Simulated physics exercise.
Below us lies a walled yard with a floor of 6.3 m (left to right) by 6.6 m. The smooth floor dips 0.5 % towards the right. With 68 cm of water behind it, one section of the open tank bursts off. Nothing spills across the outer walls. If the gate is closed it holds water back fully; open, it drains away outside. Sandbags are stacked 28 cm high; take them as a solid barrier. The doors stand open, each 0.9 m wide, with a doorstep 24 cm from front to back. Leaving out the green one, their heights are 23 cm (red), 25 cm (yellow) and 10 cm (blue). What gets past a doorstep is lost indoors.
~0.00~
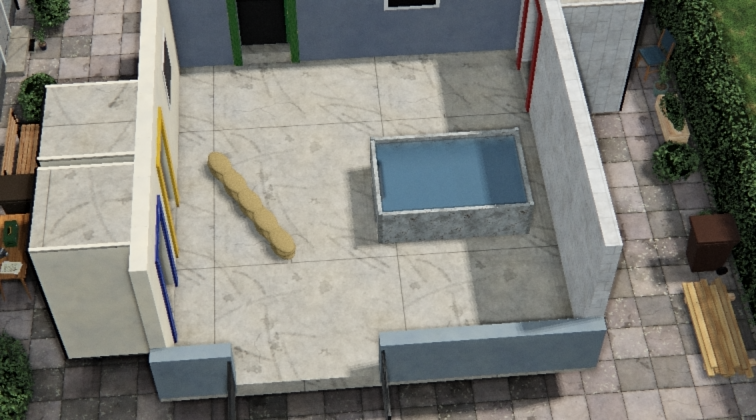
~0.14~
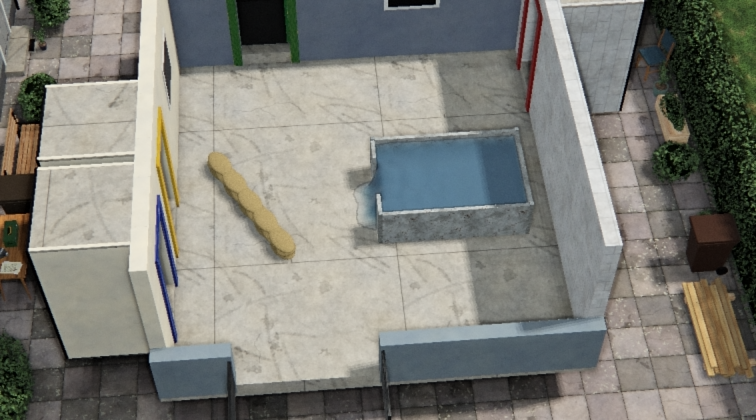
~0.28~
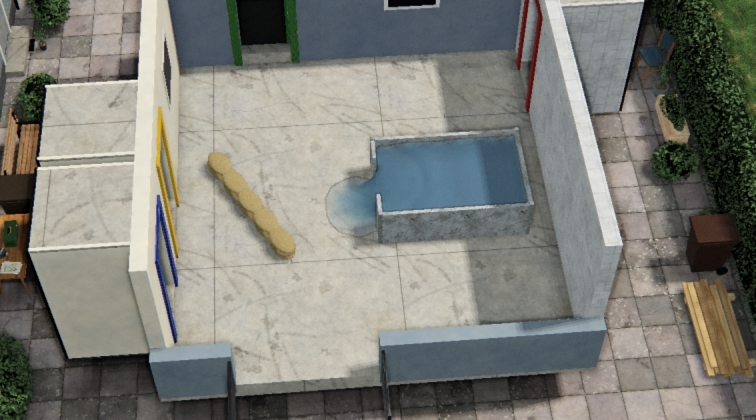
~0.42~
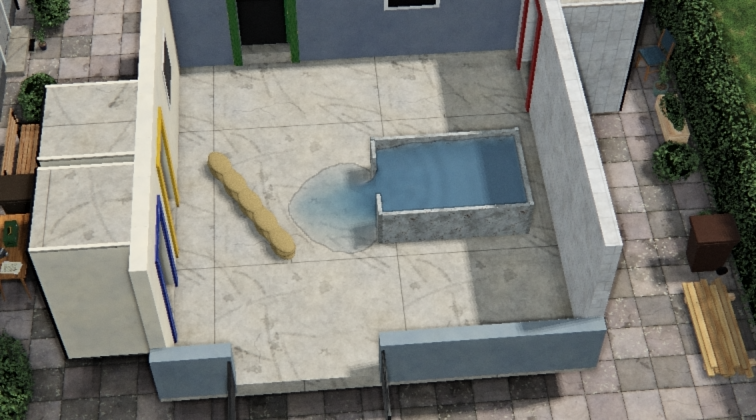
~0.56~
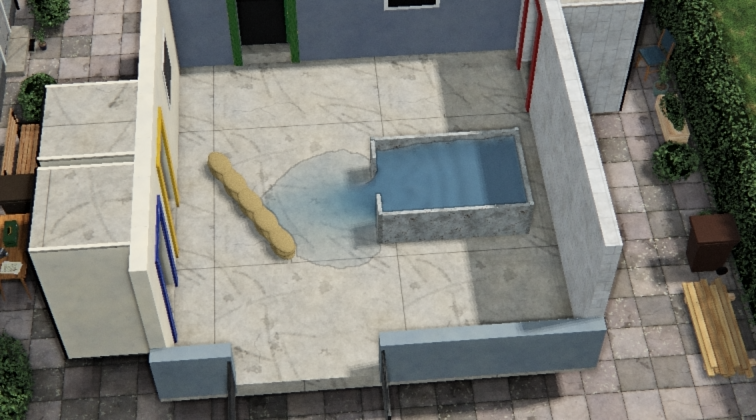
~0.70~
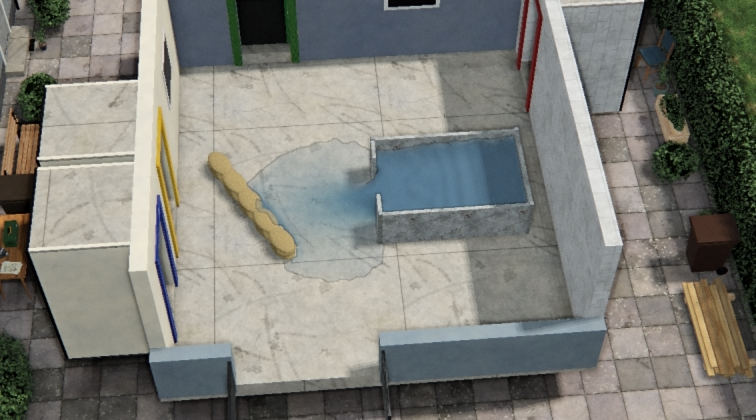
In a walled yard with a pale floor, part of the left side of an open tank gives way, and water pours out leftward, spreading in a widening rounded sheet until it meets a slanting row of sandbags.
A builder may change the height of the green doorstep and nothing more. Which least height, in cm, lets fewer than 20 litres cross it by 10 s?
About 15 cm.
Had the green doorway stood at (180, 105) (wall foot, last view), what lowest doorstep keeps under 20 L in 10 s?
Roughly 15 cm.
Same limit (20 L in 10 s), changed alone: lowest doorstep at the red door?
Roughly 8.0 cm at red.
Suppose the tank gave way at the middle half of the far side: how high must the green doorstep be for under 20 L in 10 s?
Some 7.0 cm.
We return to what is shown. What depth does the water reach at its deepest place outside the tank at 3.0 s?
Up to some 30 cm.
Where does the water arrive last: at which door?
It is the red one.
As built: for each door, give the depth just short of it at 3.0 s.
In cm: Red 0, green 18, yellow 1, blue 1.
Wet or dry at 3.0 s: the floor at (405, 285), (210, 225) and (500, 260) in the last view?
In that order: Still dry, flooded, still dry.
After 1.4 s water covers 20 % of the floor, deepest (37 cm) near (370, 205); it has not reached the green door.
After 3.0 s water covers 35 % of the floor, deepest (30 cm) near (190, 71); 18 cm at the green door, 0 litres in over its 25 cm doorstep.
After 10.0 s water covers 85 % of the floor, deepest (12 cm) near (518, 103); 10 cm at the green door, 0 litres in over its 25 cm doorstep.
At the green door as built, the water arrived by 2.7 s and peaked near 21 cm at 3.4 s.
With a doorstep of 13.5 cm, 36 litres would have come in within the 10 s; with 18.5 cm, 6 litres. So under 20 litres takes about 15 cm.
